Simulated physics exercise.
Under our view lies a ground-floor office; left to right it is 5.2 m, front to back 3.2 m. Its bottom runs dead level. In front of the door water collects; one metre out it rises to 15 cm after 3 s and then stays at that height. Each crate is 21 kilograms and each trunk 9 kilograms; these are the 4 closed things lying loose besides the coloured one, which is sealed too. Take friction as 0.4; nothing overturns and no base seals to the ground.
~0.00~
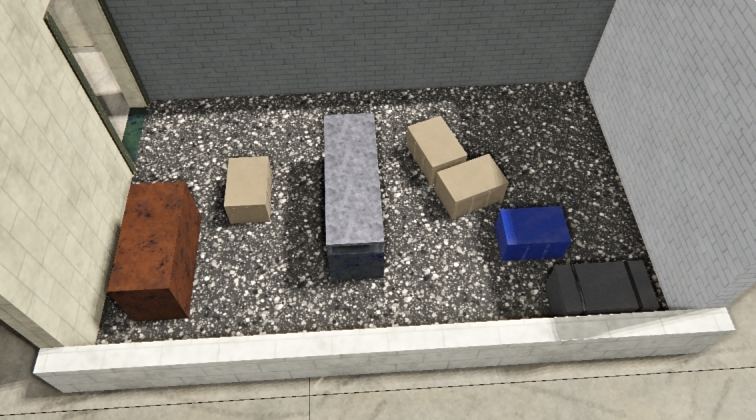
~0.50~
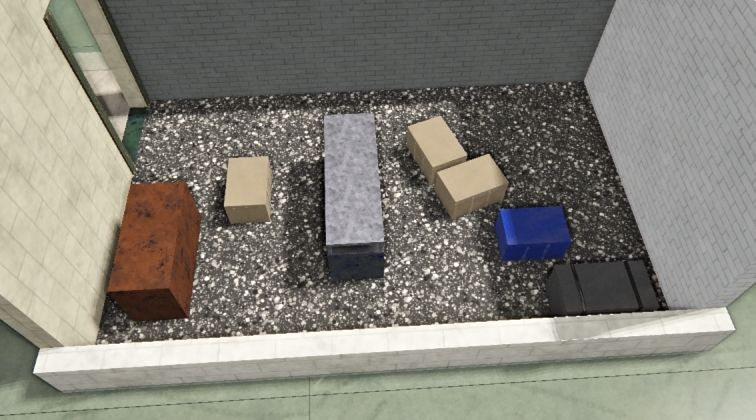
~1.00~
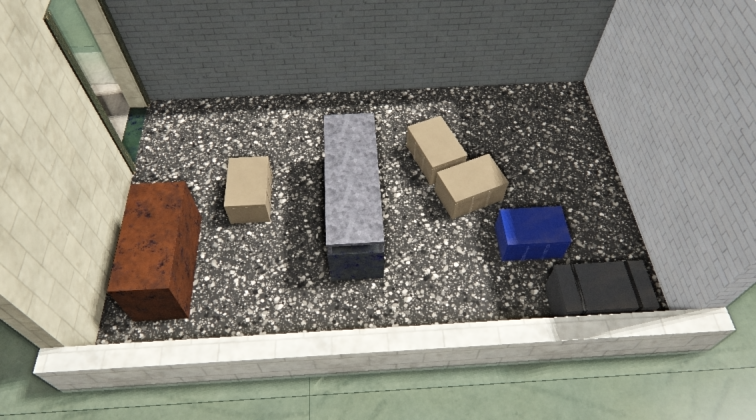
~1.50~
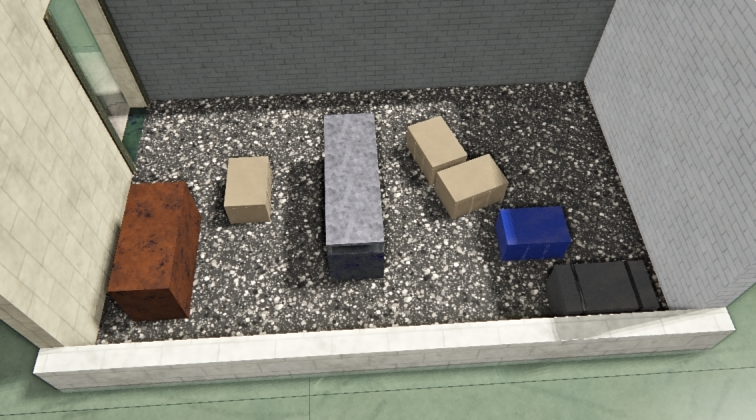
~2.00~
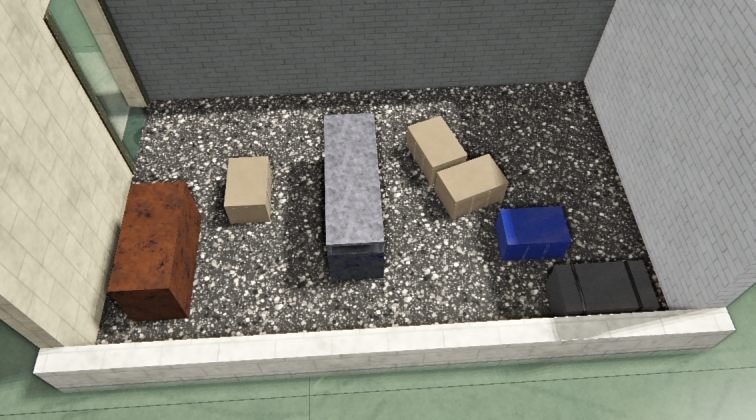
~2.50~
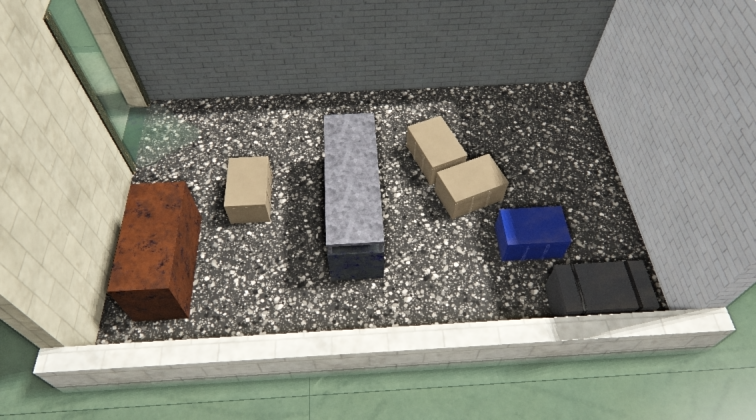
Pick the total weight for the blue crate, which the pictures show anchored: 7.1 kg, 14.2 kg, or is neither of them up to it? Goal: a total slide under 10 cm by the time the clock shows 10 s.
7.1 kg is enough.
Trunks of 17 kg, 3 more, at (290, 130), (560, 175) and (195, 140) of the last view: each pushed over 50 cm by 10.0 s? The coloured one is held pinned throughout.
Answer by position: Outside the range; inside the range; outside the range.
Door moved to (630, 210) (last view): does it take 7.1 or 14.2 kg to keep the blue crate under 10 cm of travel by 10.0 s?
Moved there, neither choice works.
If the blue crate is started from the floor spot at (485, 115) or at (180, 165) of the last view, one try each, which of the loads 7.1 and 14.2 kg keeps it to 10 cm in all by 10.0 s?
In order, no load succeeds and no load succeeds.
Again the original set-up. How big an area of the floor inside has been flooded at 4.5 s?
At that time the wet patch spans about 4.0 m2.
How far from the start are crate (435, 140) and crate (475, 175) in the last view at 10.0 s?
One is off by 0 cm, the other by 0 cm, in the order asked.
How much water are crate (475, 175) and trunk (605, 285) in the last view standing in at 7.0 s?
First roughly 0 cm, second roughly 0 cm.
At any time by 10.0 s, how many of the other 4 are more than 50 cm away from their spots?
The total is 0.
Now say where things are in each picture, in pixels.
In the first picture, the blue crate at (535, 225), on the bottom; water covers 0.0 m2; 0 of 5 have shifted.
In the second picture, the blue crate at (535, 225), on the bottom; water covers 0.0 m2; 0 of 5 have shifted.
In the third picture, the blue crate at (535, 225), on the bottom; water covers 0.0 m2; 0 of 5 have shifted.
In the fourth picture, the blue crate at (535, 225), on the bottom; water covers 0.0 m2; 0 of 5 have shifted.
In the fifth picture, the blue crate at (535, 225), on the bottom; 0.0 m2 under water; 0 of 5 have shifted.
In the sixth picture, the blue crate at (535, 225) rests on the ground; 0.4 m2 under water; 0 of 5 have shifted.
After 3.5 s the blue crate would be 0 cm from its start with 7.1 kg and 0 cm from its start with 14.2 kg; 0 cm of water round it then.
After 4.5 s the blue crate would be 0 cm from its start with 7.1 kg and 0 cm from its start with 14.2 kg; 0 cm of water round it then.
After 7.0 s the blue crate would be 0 cm from its start with 7.1 kg and 0 cm from its start with 14.2 kg; 0 cm of water round it then.
After 10.0 s the blue crate would be 0 cm from its start with 7.1 kg and 0 cm from its start with 14.2 kg; 2 cm of water round it then.
